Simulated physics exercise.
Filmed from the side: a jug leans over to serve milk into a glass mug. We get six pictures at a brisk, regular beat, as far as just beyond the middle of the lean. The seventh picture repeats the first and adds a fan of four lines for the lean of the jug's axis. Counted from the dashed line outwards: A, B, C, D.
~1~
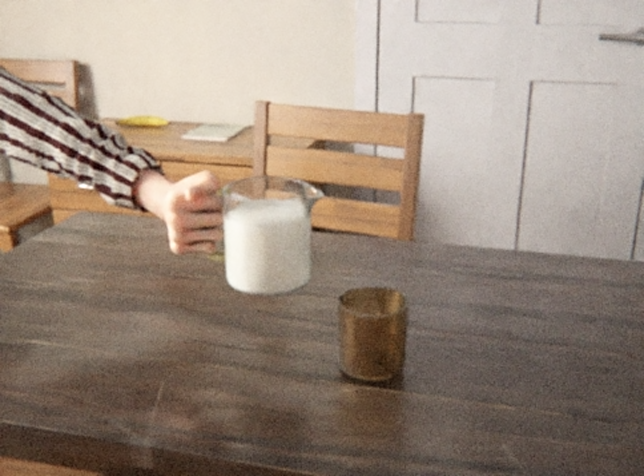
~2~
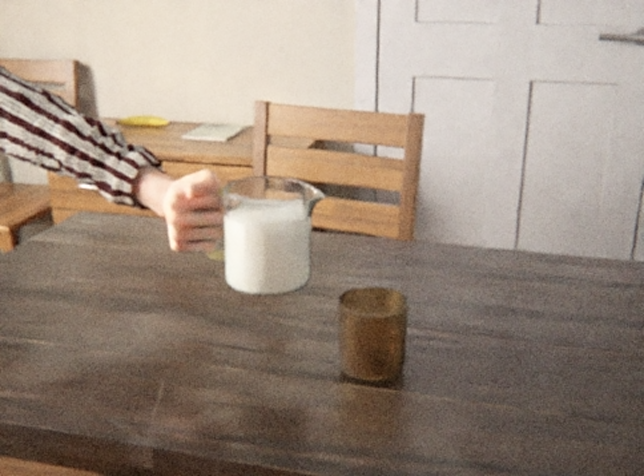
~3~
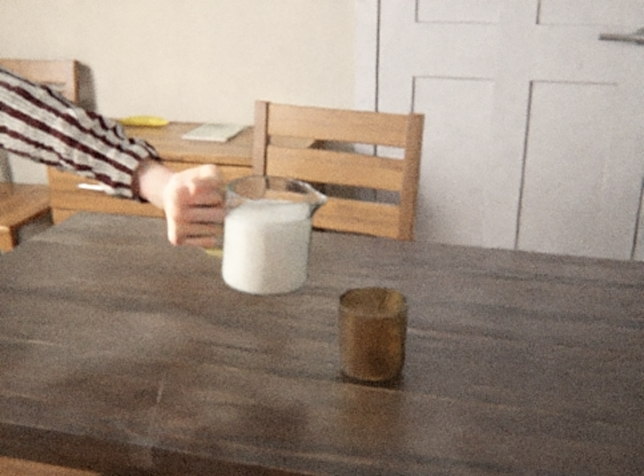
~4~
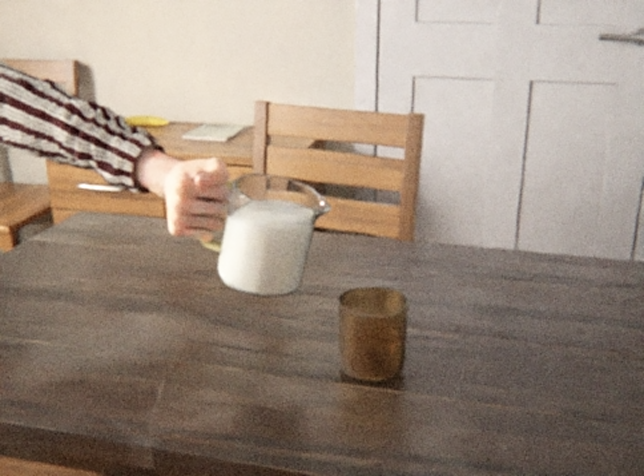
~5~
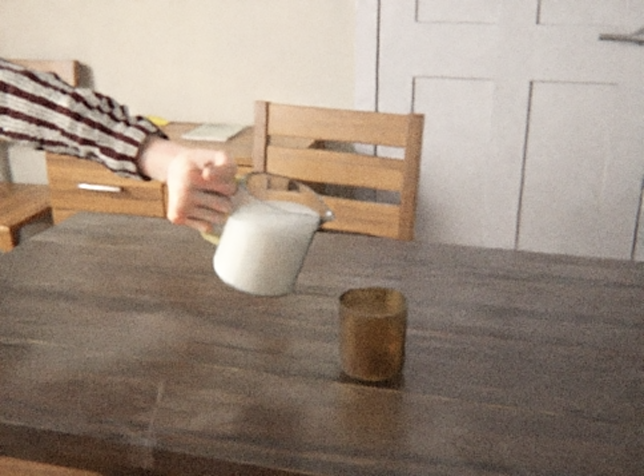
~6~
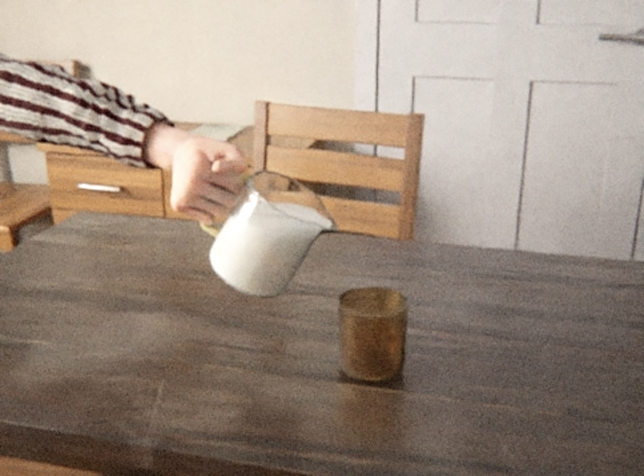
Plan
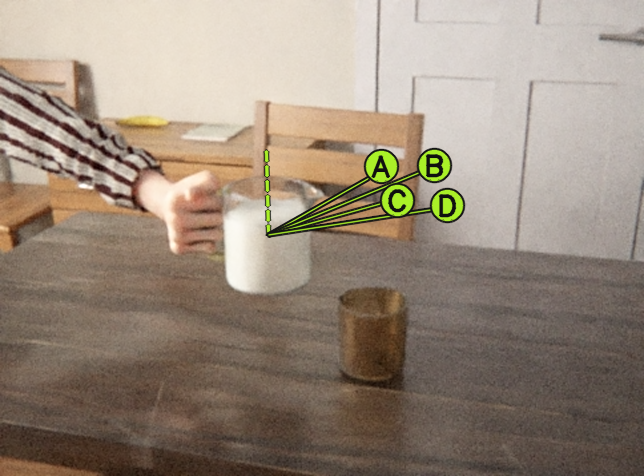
The video shows a hand in a striped sleeve holding a glass jug of milk upright above a dark wooden table, near a brown mug, then gradually tilting the jug to the right while the mug stays still.
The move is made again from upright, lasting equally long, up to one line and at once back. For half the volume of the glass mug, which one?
Use mark A.
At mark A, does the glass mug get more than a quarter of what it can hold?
Yes, clearly.
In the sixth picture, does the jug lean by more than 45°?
No, it does not.
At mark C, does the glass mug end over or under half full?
Over half.
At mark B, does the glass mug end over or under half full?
Over.
On the marked copy, A at (368, 178); B at (418, 172); C at (380, 203); D at (431, 209).
With A, the glass mug ends with about 51 % of what it can hold.
With B, the glass mug ends with about 70 % of what it can hold.
With C, the glass mug ends with about 88 % of what it can hold.
With D, the glass mug is filled to the brim; 6 % of the milk is spilt.
